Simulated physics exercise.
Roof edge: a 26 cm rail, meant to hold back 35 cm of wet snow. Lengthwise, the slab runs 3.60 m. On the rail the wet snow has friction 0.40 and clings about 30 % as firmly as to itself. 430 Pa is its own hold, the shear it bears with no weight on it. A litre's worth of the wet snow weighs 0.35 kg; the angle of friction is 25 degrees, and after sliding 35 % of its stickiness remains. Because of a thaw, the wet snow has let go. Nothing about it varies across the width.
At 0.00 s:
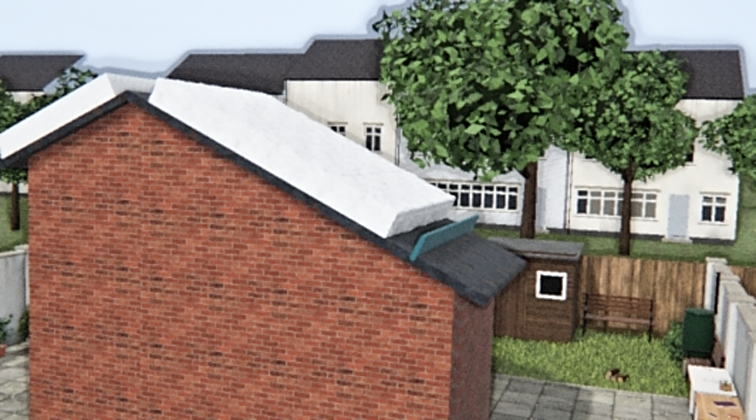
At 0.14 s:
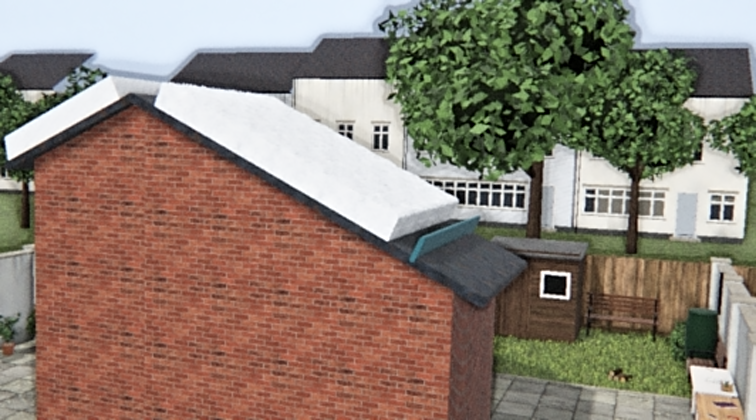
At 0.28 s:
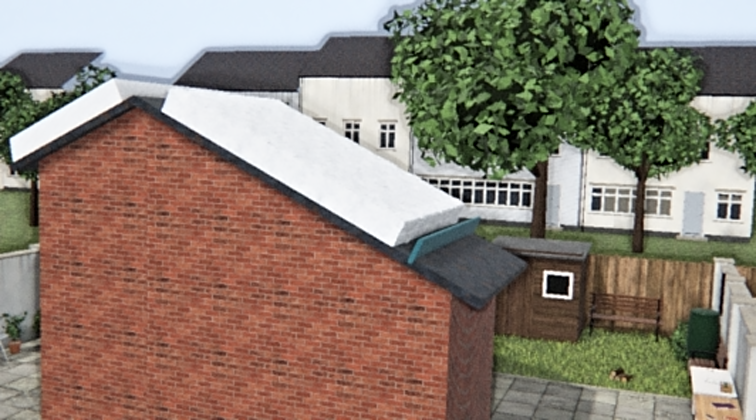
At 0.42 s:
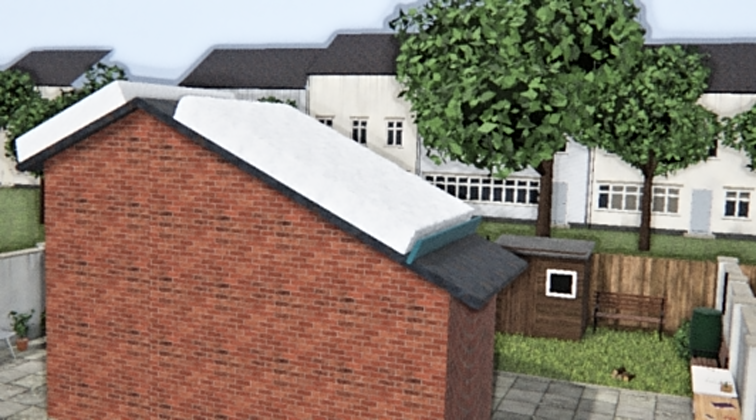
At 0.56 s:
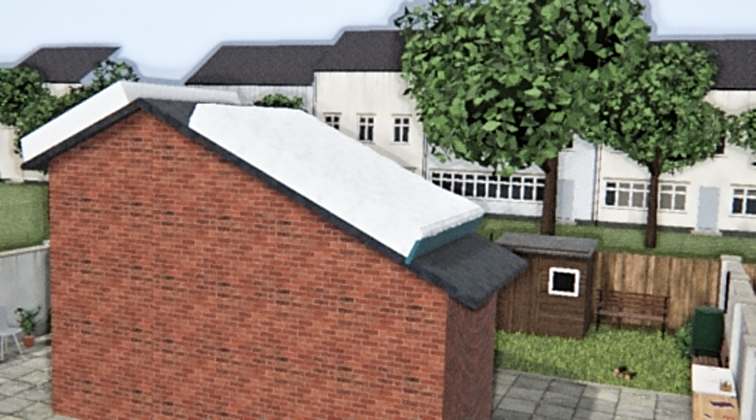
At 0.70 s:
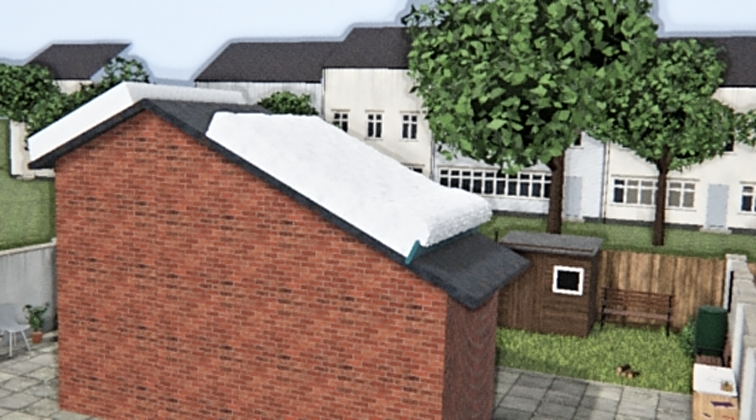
A red brick building with a dark pitched roof fills the left and centre, seen from slightly above in a paved yard. Thick white snow covers both slopes above a teal rail, with a brown shed, bench, fence, leafy trees and white houses behind. The right-hand slab slides down from the ridge, baring dark roof, and bulges over the rail, cracking, as the view drifts slightly.
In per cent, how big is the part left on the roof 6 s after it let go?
51 %.
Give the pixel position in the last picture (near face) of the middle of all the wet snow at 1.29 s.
I'd put it at around pixel (376, 219).
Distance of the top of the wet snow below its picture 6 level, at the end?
The top ends up roughly 0.7 m below where it was in the last picture.
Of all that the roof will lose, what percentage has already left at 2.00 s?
Reading: Approx. 60 per cent.
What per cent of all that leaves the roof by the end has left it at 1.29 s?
It stands at about 10 percent.
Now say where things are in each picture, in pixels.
In the first picture, leading edge of the wet snow at (396, 212).
In the second picture, leading edge of the wet snow at (398, 216), its middle shifted 3.4 cm.
In the third picture, leading edge of the wet snow at (403, 222), its middle shifted 13 cm.
In the fourth picture, leading edge of the wet snow at (414, 229), its middle shifted 29 cm.
In the fifth picture, leading edge of the wet snow at (423, 238), its middle shifted 50 cm, 3 % of it past the rail, in one piece.
In the sixth picture, leading edge of the wet snow at (431, 231), its middle shifted 71 cm, 6 % of it past the rail, cracking.
After 1.29 s, 96 % of the snow is on the roof.
After 2.00 s, 68 % of the snow is on the roof.
After 2.70 s, 56 % of the snow is on the roof.
After 3.40 s, 54 % of the snow is on the roof.
After 6.00 s, at the end, 51 % of the snow is on the roof.
